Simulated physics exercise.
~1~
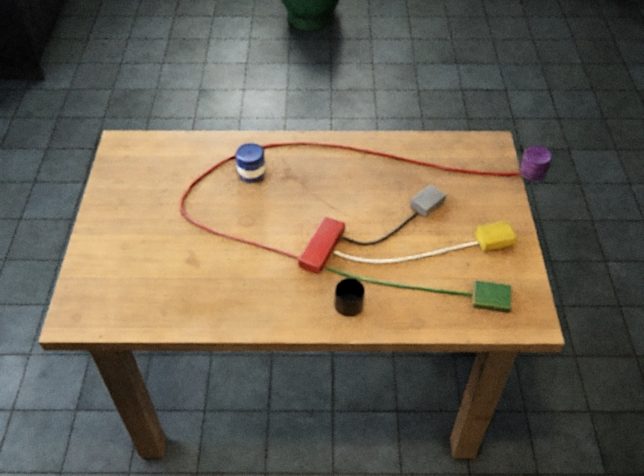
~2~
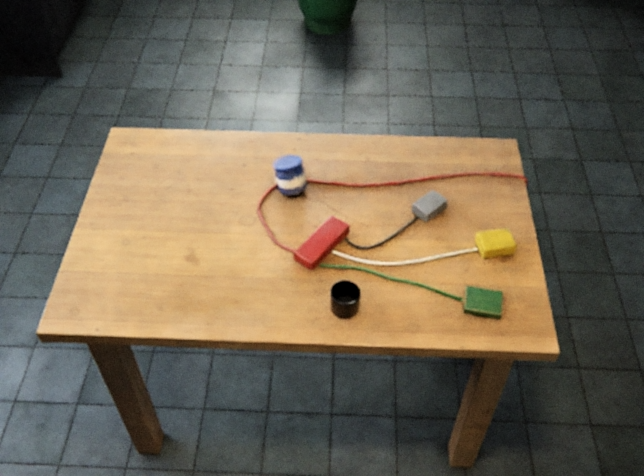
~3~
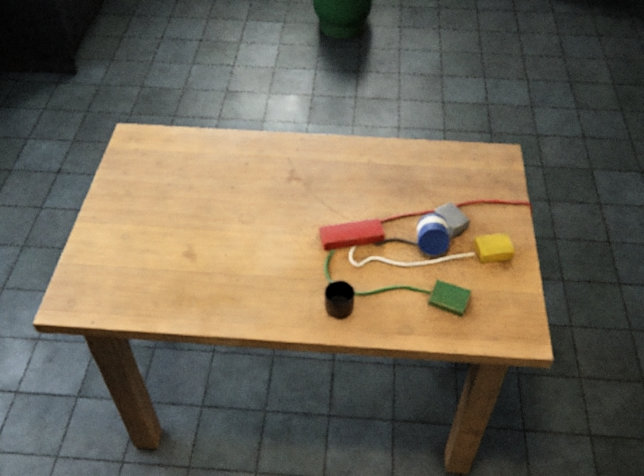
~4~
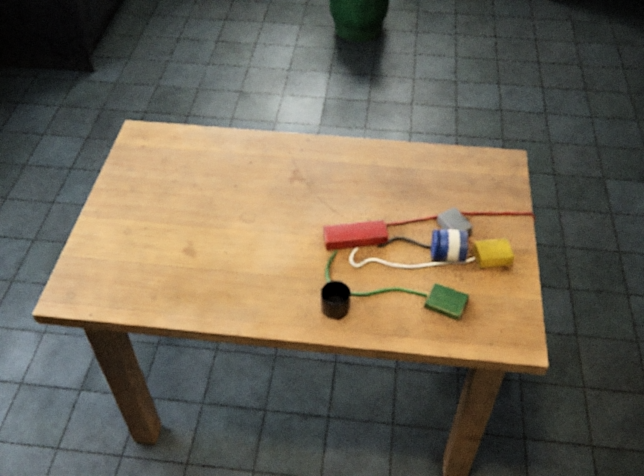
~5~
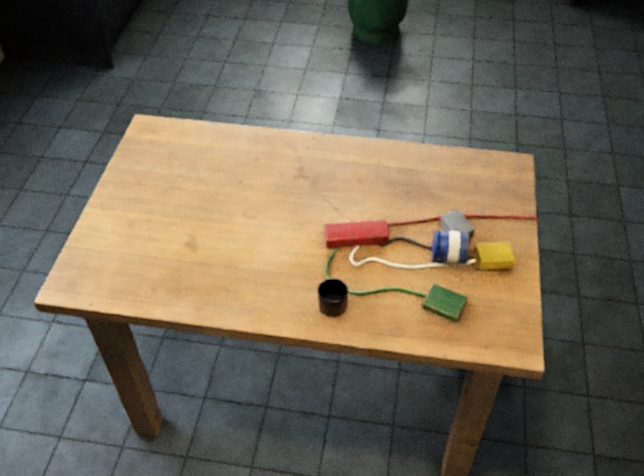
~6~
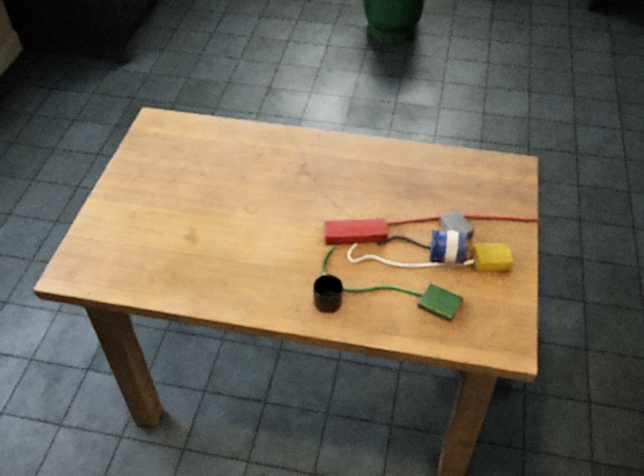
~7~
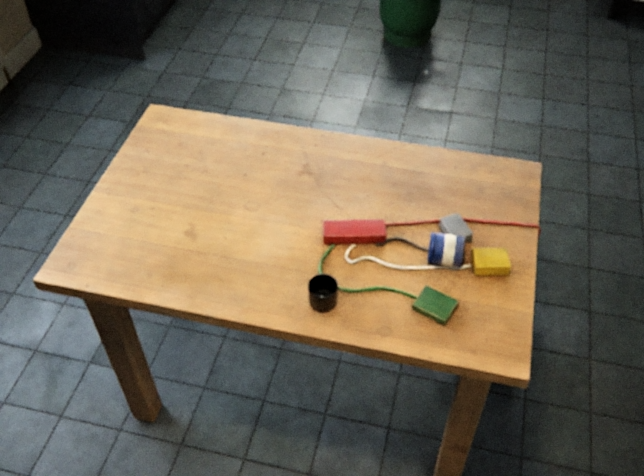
A purple object drops off the right edge of a wooden table, pulling a long red cord attached to a red block near the middle. The table stands on a grey tiled floor, seen from above as the view drifts slowly sideways. Grey, yellow and green blocks sit to the right on cords, with a black mug in front. The tightening cord sweeps a blue and white tin rightward and tips it over, while the red block swings round and the green block shifts left. The tin ends on its side between the grey and yellow blocks, everything else resting still.
